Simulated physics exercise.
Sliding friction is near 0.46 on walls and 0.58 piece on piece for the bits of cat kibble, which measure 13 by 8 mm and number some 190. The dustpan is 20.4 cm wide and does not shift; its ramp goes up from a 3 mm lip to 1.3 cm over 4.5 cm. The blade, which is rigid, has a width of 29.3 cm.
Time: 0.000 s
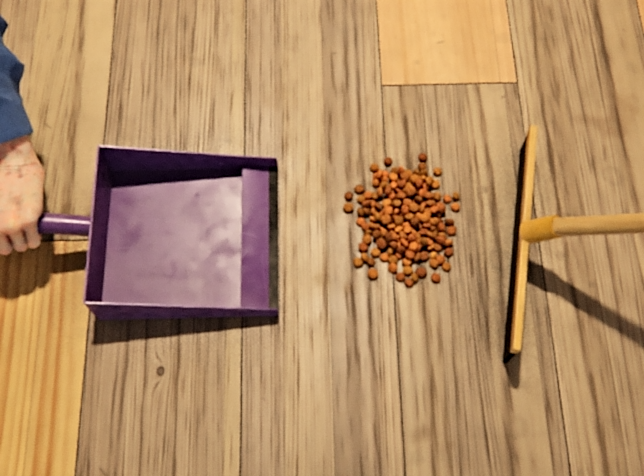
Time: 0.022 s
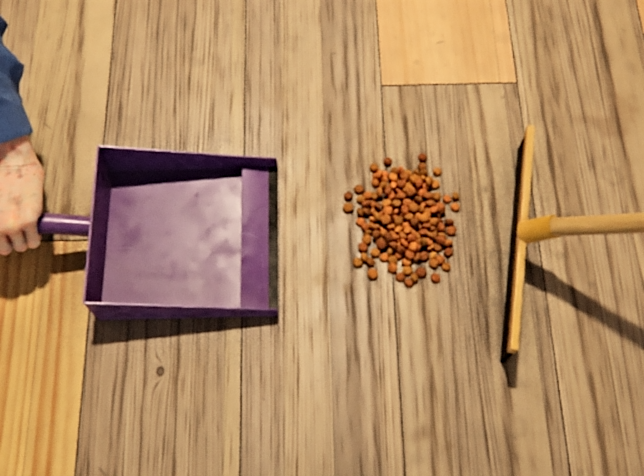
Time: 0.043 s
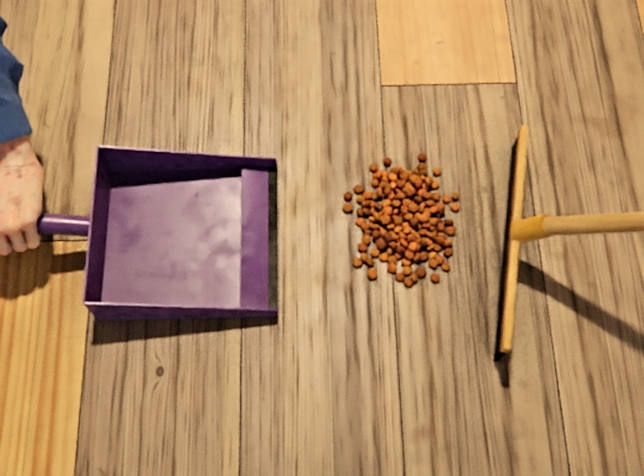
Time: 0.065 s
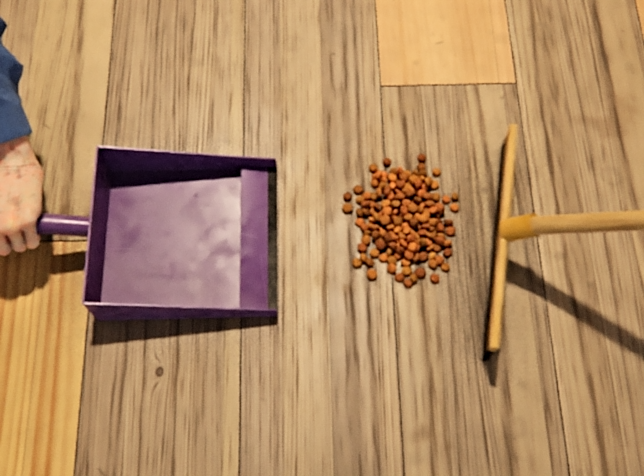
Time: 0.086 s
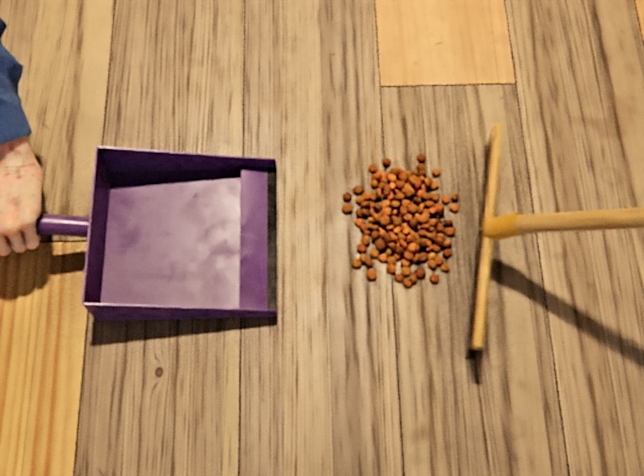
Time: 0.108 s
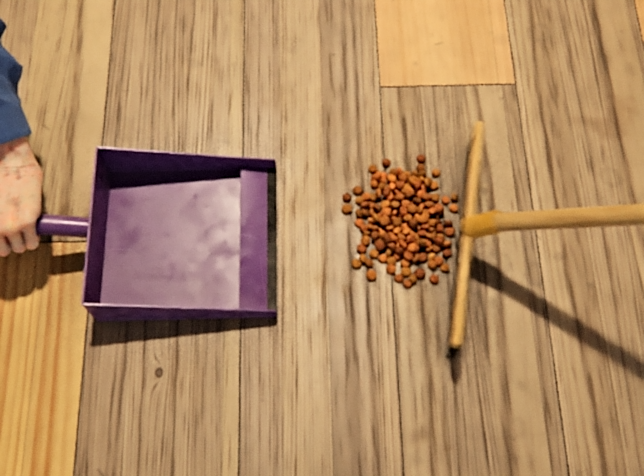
On a wooden floor, a broom moves left up to a pile of small brown pieces.
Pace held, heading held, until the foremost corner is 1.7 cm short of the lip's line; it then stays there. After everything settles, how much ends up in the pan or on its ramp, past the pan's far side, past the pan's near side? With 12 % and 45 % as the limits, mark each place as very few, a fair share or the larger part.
My call: Pan: A fair share; far side: A fair share; near side: Very few.
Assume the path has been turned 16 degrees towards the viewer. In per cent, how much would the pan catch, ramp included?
30 %.
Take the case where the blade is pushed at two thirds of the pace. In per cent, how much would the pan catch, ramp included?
In that case roughly 20 percent.
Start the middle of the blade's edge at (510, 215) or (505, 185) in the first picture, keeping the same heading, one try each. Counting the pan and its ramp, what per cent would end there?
Close to 40 in a hundred, then close to 45 in a hundred.
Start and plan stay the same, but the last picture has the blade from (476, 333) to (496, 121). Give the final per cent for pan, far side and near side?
That ends as pan 25, far 40, and near 0.
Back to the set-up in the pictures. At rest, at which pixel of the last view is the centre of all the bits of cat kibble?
I'd say roughly (276, 197).
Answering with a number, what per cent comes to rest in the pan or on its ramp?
Near 30 in every hundred.
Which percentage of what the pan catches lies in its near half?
I'd put it near 30 per cent.
Then, at 0.21 s, middle of the blade 12 cm from the lip; 0 % over the lip, far side 10 %, near side 0 %.
After 0.27 s, middle of the blade 6 cm from the lip; 0 % over the lip, far side 15 %, near side 0 %.
After 0.48 s, middle of the blade 4 cm from the lip; 30 % over the lip, far side 25 %, near side 0 %.
At rest (1.2 s), pan 30 %, far side 25 %, near side 0 %, in front of the lip or behind the blade 45 %.
